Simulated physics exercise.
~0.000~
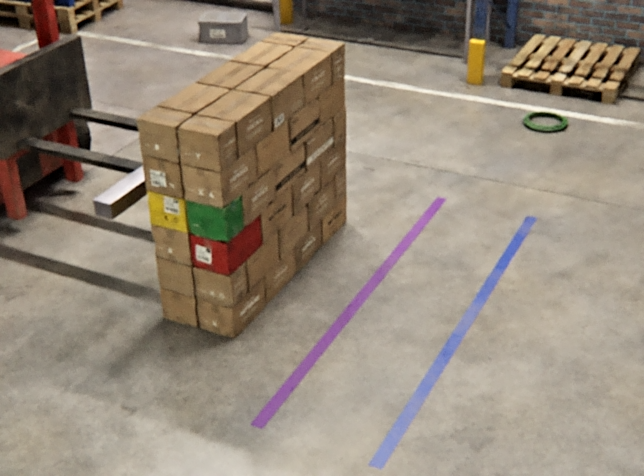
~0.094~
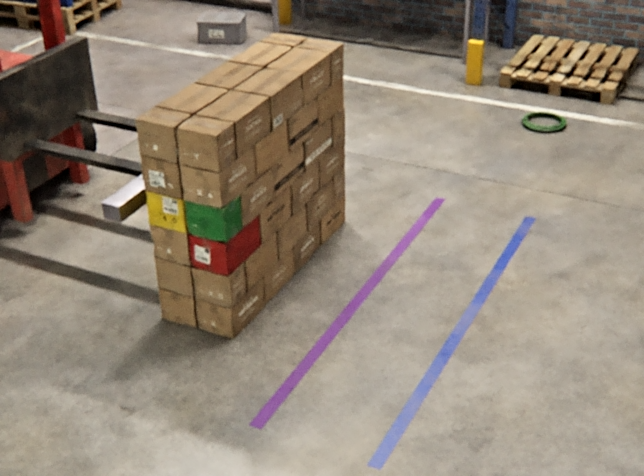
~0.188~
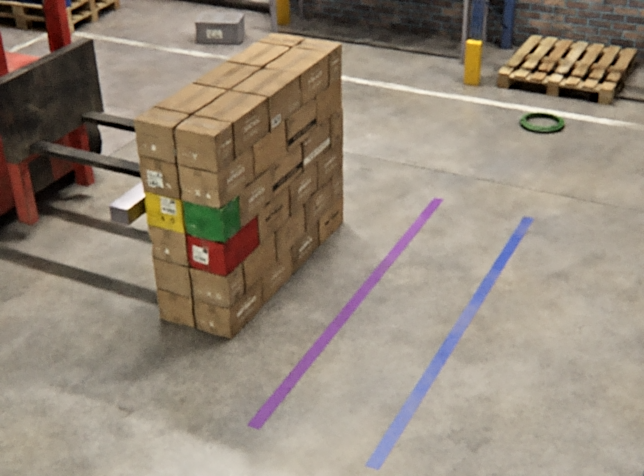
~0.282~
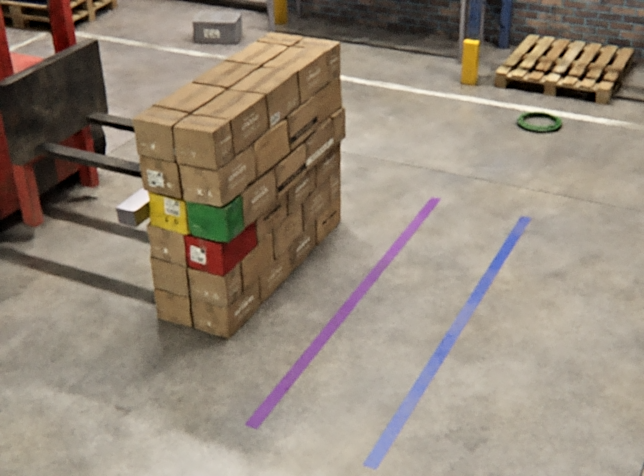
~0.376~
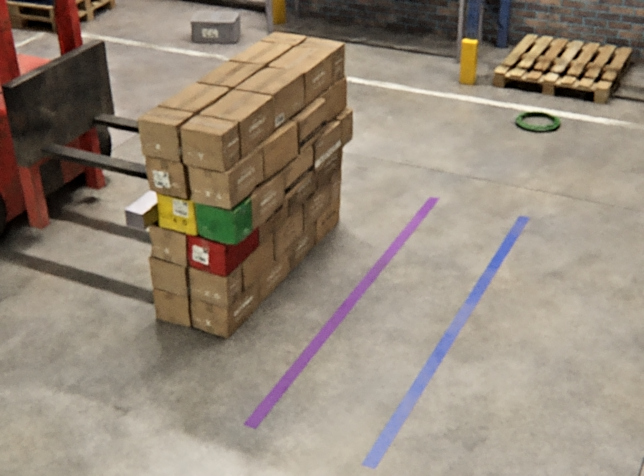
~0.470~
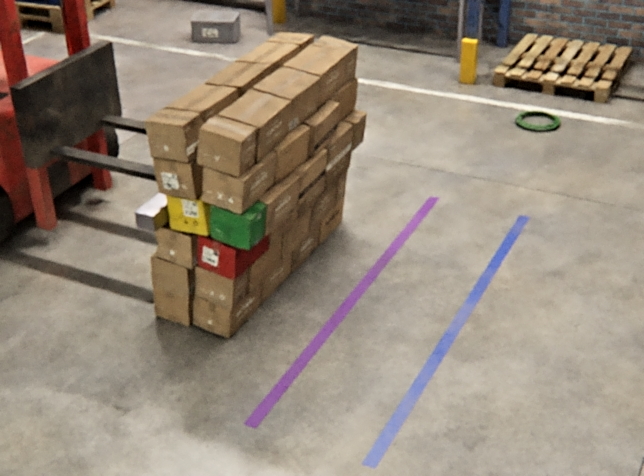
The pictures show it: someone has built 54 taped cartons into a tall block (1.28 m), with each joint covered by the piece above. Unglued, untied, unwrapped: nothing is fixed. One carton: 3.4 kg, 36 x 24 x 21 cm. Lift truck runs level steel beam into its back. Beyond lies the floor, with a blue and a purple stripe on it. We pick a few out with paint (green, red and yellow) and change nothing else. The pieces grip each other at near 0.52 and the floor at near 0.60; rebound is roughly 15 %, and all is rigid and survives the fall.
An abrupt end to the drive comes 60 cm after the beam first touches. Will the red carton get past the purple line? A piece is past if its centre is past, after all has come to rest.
It will pass the line.
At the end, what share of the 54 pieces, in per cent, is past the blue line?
Roughly 15 % of them end up there.
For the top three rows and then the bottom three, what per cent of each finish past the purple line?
Top: 70%, bottom: 20%.
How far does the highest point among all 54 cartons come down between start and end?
Roughly 60 cm.
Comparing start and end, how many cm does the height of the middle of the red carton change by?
Looks like it winds up about 40 centimetres lower.
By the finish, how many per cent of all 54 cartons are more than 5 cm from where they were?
Displaced: 90 %.
By 0.80 s, 6 of the 54 cartons past the purple line; red carton tilted 33°; green carton tilted 32°, 11 cm lower.
By 1.40 s, 24 of the 54 cartons past the purple line; red carton on its side; yellow carton on its side.
When it is over (3.8 s), 24 of the 54 cartons past the purple line; red carton on its side; yellow carton upside down; green carton on its side. In pixels of the last frame, middles, red carton near (346, 335), yellow carton near (364, 401).
